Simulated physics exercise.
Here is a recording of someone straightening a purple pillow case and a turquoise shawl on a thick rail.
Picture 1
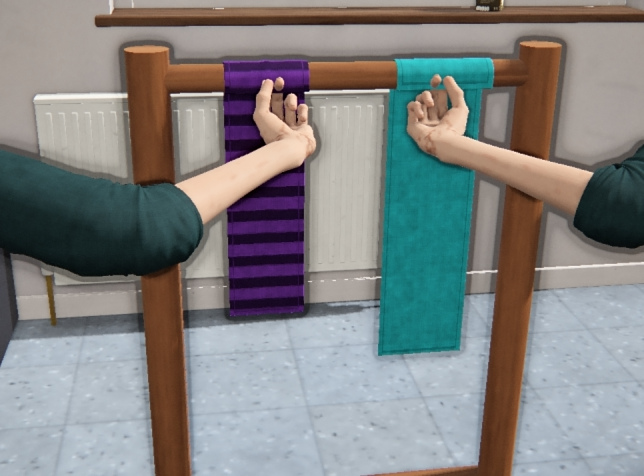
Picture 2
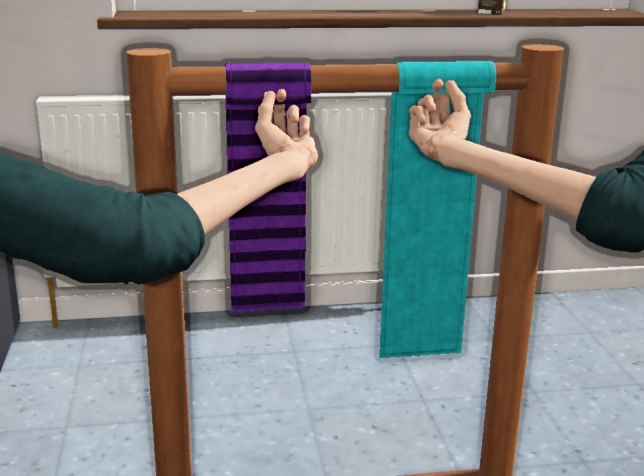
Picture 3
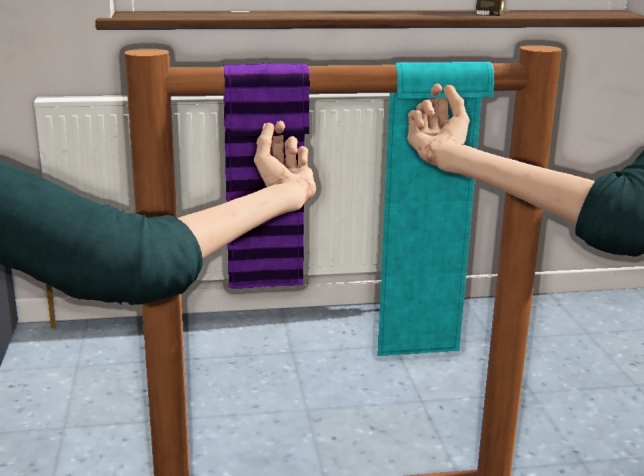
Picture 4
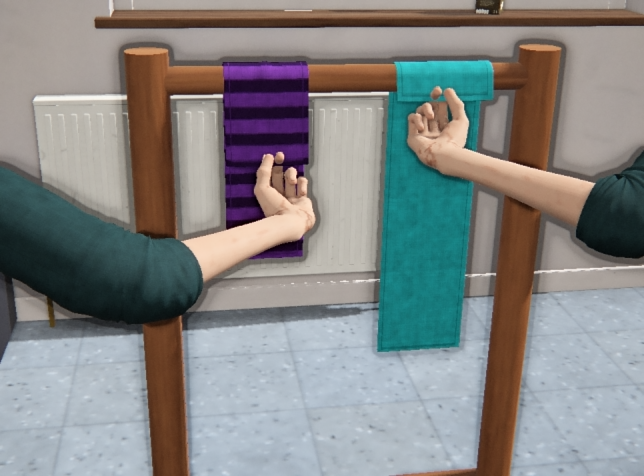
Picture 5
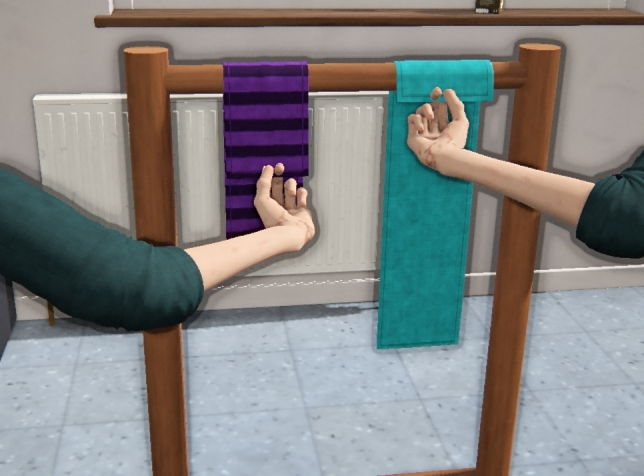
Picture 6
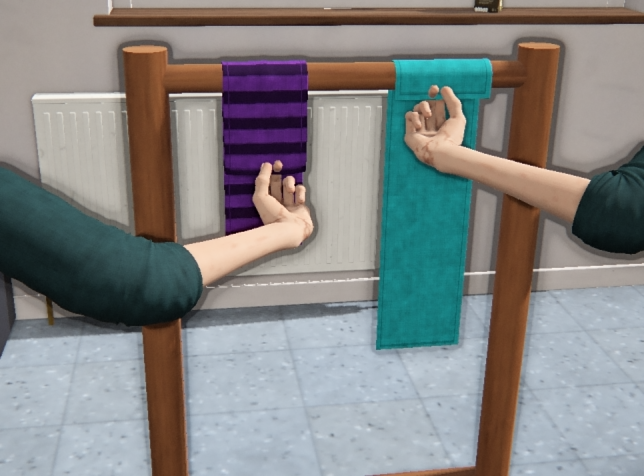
In a pale-walled room with a blue tiled floor and a white radiator, the view faces a brown wooden rail straight on. A purple, dark-striped cloth hangs at left and a turquoise one at right, with a dark-green-sleeved arm reaching to each. The left hand moves down as the purple cloth's lower edge rises, then shifts back slightly, while the turquoise cloth barely moves.
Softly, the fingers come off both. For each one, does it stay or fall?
The purple pillow case stays. The turquoise shawl falls.
Then, 0.32 s past the final frame, pillow case unmoved; shawl clear of the rail and dropping near (423, 264).
Then, 0.56 s past the final frame, pillow case unmoved; shawl clear of the rail and dropping near (409, 458).
Then, 0.88 s past the final frame, pillow case unmoved; shawl in a heap on the floor.
When it is over, pillow case unmoved; shawl in a heap on the floor. The purple pillow case hangs there and the turquoise shawl is pulled off by its long side.
